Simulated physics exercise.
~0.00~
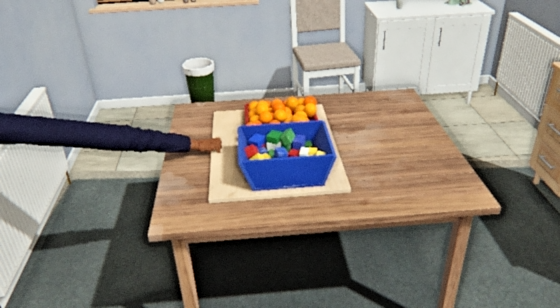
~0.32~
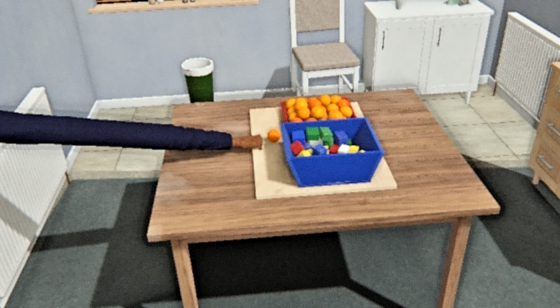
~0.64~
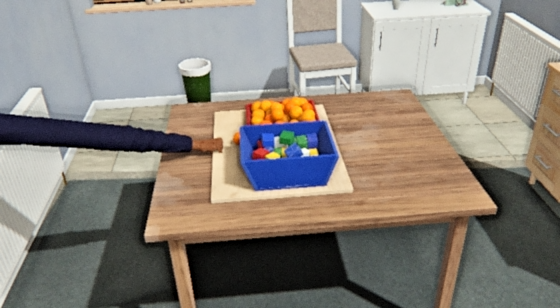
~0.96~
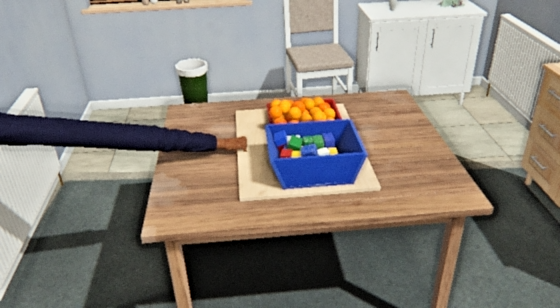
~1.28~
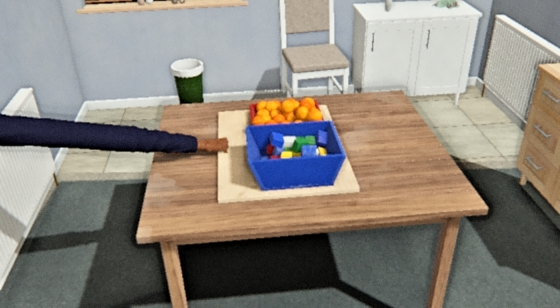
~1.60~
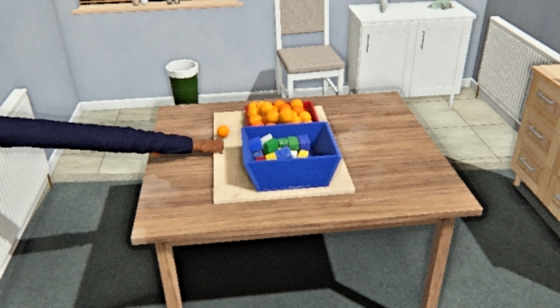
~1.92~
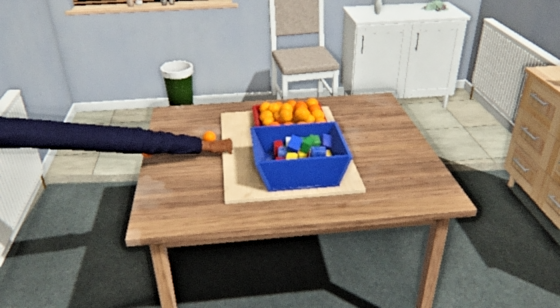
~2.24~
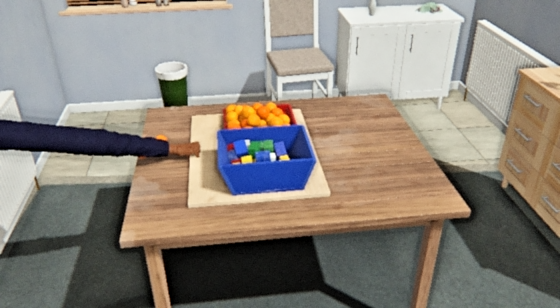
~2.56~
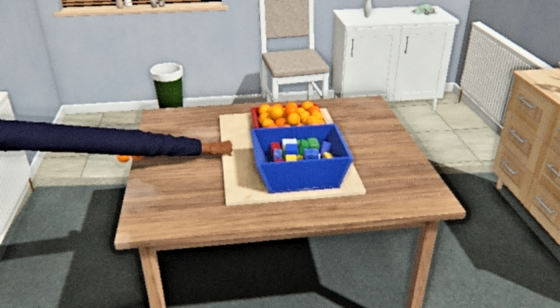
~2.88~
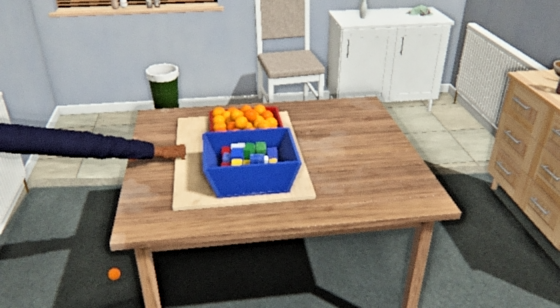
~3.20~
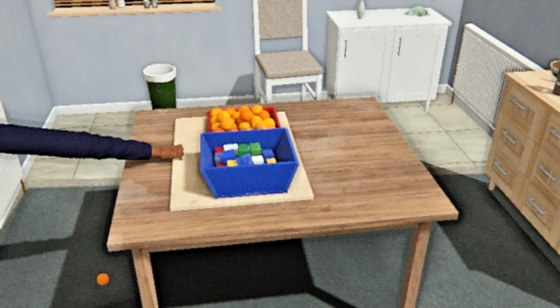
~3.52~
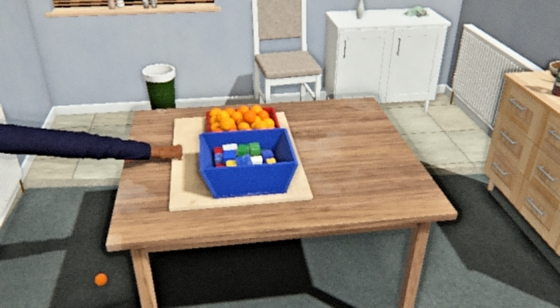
On a wooden table, a hand shakes two trays sideways, spilling an orange onto the floor.
